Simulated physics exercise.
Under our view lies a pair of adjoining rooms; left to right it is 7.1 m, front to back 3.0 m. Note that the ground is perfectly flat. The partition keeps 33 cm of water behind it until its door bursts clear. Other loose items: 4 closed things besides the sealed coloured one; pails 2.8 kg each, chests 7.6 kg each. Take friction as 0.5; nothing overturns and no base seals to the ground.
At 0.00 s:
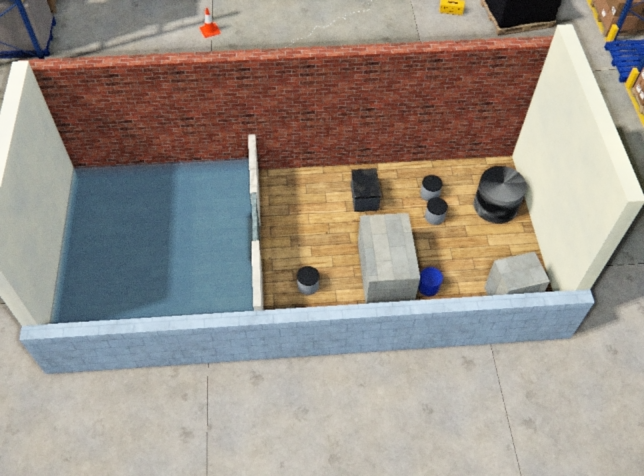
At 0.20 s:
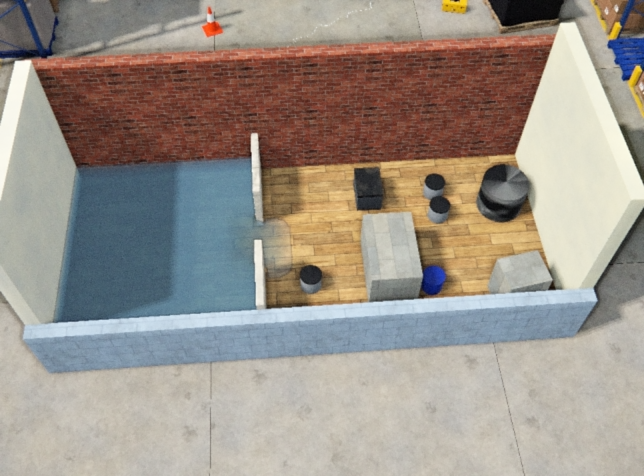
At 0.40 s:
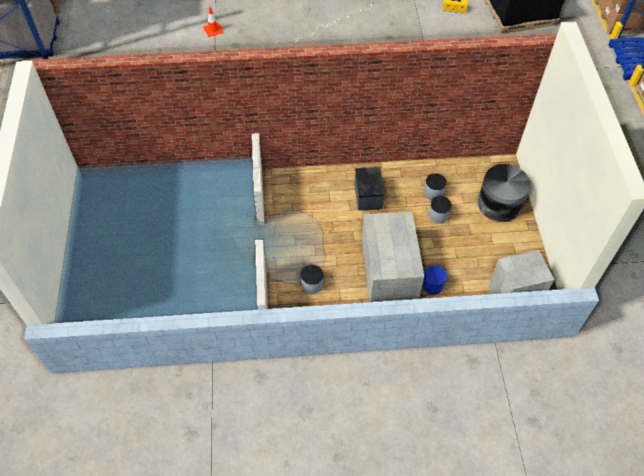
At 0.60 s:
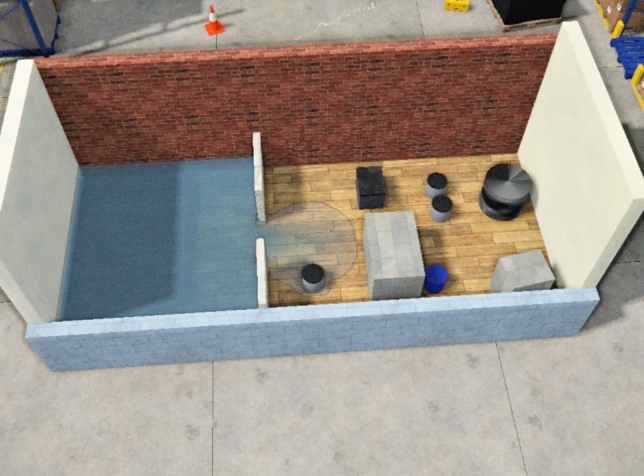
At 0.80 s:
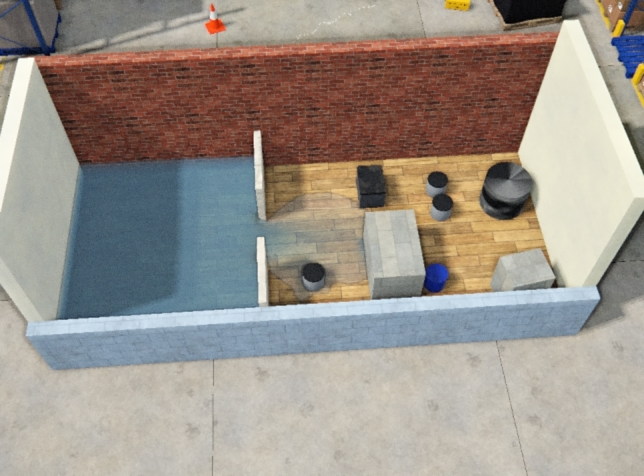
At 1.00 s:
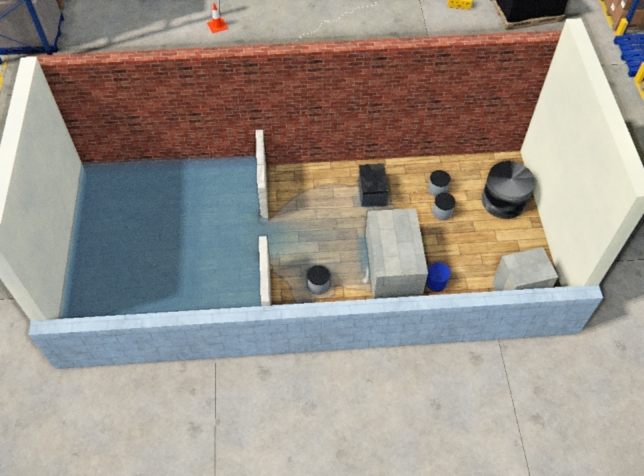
In two adjoining rooms, water spreads through a gap in the dividing wall across the wooden floor.
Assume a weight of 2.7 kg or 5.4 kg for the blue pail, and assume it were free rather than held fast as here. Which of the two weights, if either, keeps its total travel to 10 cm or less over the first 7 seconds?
Neither of them does.
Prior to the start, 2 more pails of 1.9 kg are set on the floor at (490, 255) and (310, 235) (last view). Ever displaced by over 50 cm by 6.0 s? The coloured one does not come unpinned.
Taking them in that order, they come out lesser and larger.
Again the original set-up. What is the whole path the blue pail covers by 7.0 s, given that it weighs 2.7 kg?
All together it comes to about 30 cm.
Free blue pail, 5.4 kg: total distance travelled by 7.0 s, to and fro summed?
It covers some 30 cm altogether.
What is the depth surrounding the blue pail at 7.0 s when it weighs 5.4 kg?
About 8 cm.
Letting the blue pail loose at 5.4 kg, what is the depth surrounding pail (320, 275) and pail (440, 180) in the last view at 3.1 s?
Roughly 5 and 10 cm.
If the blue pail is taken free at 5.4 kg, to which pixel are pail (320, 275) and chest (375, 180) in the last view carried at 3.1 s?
Around (291, 284) and (484, 153).
After 1.4 s the blue pail would be 0 cm from its start with 2.7 kg and 0 cm from its start with 5.4 kg; 0 cm of water round it then.
After 3.1 s the blue pail would be 0 cm from its start with 2.7 kg and 0 cm from its start with 5.4 kg; 1 cm of water round it then.
After 4.9 s the blue pail would be 0 cm from its start with 2.7 kg and 0 cm from its start with 5.4 kg; 2 cm of water round it then.
After 7.0 s the blue pail would be 32 cm from its start with 2.7 kg and 25 cm from its start with 5.4 kg; 8 cm of water round it then.
